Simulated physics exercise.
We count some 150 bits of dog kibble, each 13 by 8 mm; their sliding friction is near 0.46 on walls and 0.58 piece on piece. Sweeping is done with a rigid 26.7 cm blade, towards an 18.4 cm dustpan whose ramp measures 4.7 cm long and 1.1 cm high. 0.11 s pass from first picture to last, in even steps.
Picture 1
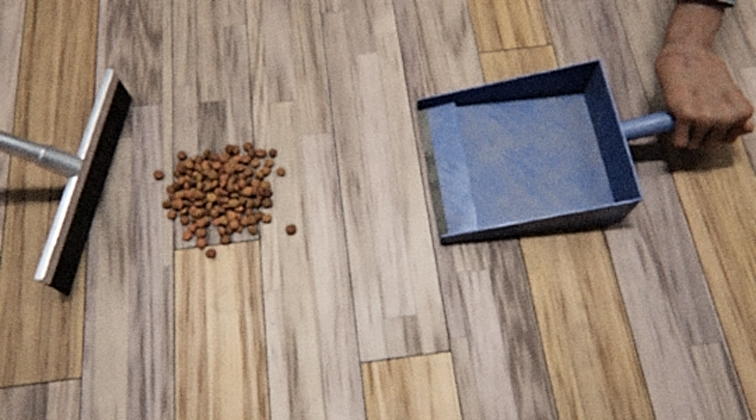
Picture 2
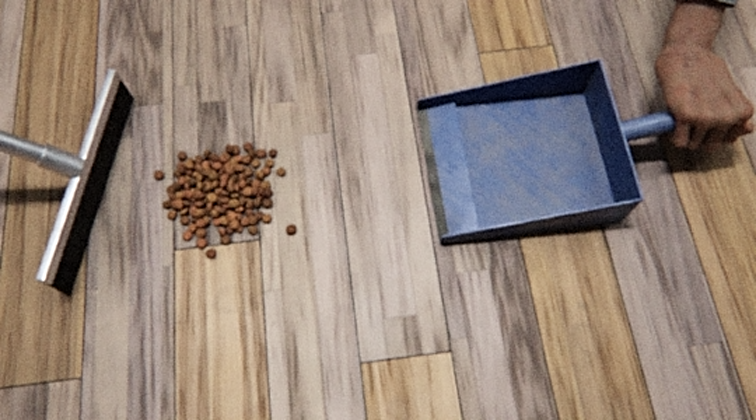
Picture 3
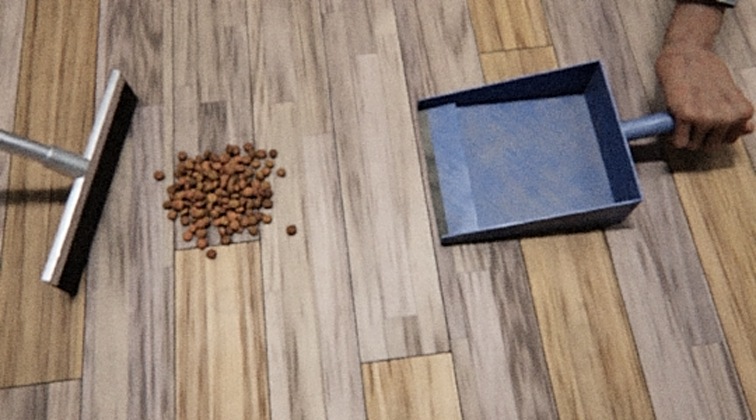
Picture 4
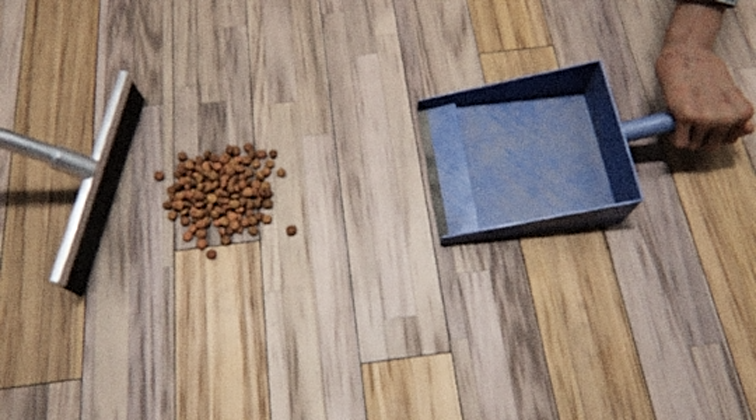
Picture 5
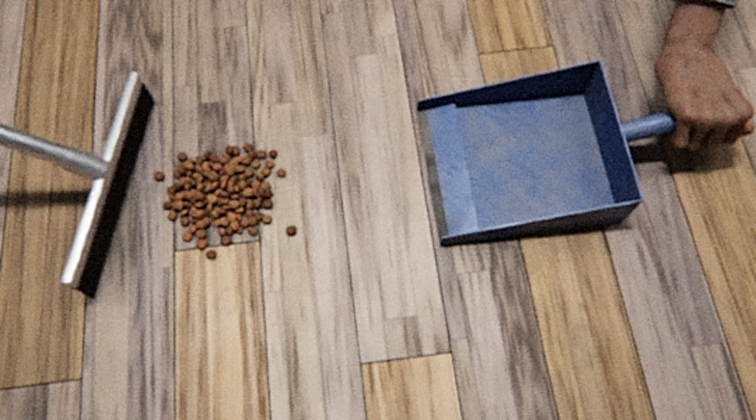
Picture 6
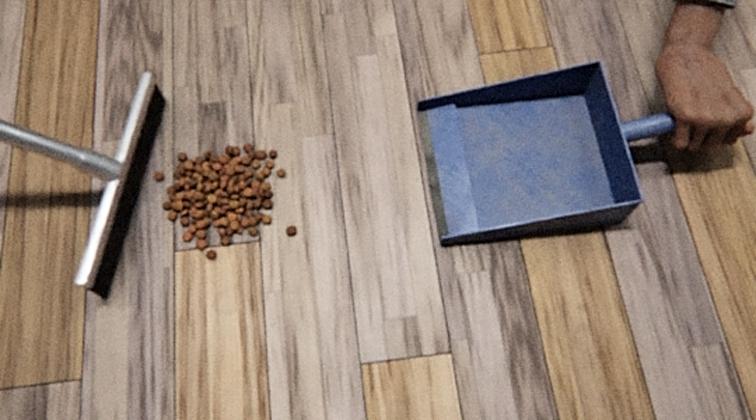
On a wood-plank floor, a squeegee-like blade slides slowly right toward still brown kibble while a hand holds a blue dustpan.
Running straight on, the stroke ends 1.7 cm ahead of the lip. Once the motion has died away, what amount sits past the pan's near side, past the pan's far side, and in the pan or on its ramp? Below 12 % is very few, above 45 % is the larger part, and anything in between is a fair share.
Near side: A fair share, far side: Very few, pan: A fair share.
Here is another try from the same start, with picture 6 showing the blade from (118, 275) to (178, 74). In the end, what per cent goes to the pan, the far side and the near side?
You'd see pan at 50, far at 5 and near at 20.
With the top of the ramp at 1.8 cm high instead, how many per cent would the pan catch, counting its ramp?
It would be roughly 15 percent.
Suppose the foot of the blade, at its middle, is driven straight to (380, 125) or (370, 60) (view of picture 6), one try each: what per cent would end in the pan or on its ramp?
Roughly 10 per cent for the first try and 0 per cent for the second.
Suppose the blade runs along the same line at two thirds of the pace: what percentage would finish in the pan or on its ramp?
Near 15 %.
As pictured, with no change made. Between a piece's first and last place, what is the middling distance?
26 cm, roughly.
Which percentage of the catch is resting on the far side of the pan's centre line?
I'd say near 40 per cent.
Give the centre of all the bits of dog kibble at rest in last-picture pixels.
Near (422, 207).
Then, 0.22 s after the last picture, middle of the blade 20 cm from the lip; 0 % over the lip, far side 0 %, near side 5 %.
Then, 0.36 s after the last picture, middle of the blade 10 cm from the lip; 0 % over the lip, far side 0 %, near side 10 %.
Then, 0.64 s after the last picture, middle of the blade 5 cm from the lip; 20 % over the lip, far side 0 %, near side 20 %.
In the end, near side 20 %, far side 0 %, pan 20 %, in front of the lip or behind the blade 60 %.
